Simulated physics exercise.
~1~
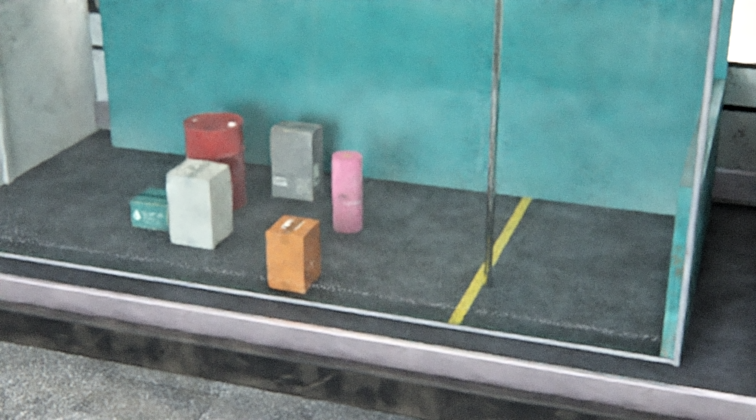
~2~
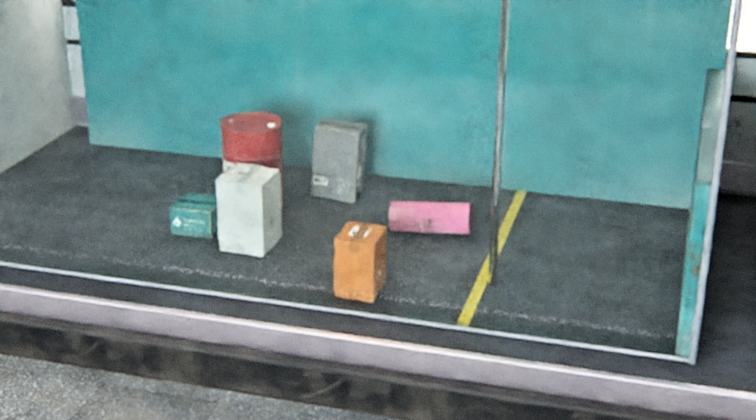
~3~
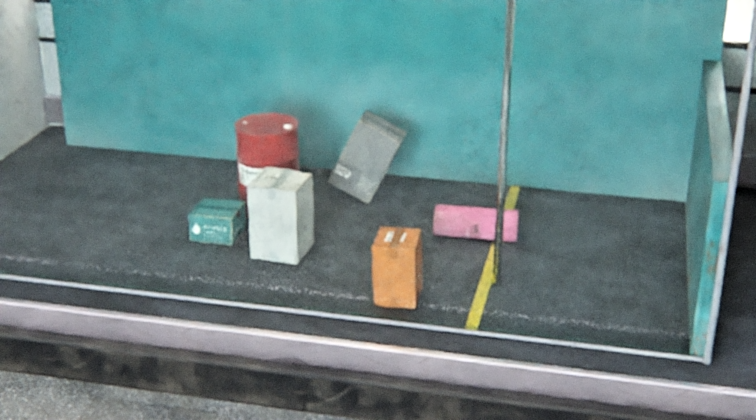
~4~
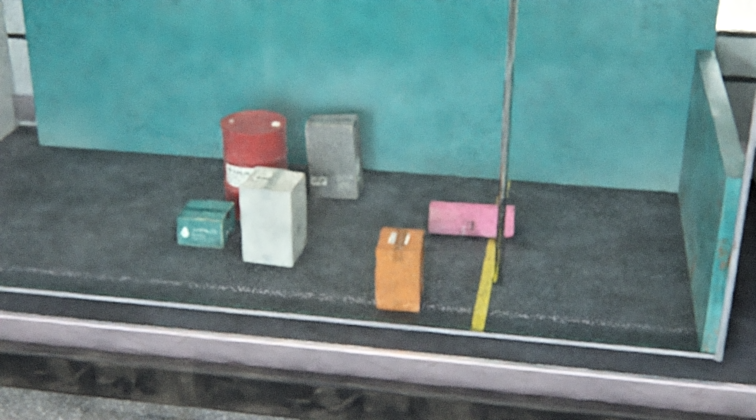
Teal-walled cargo bay with loose boxes and a red drum sliding right, a pink roll toppling and settling by the yellow line.
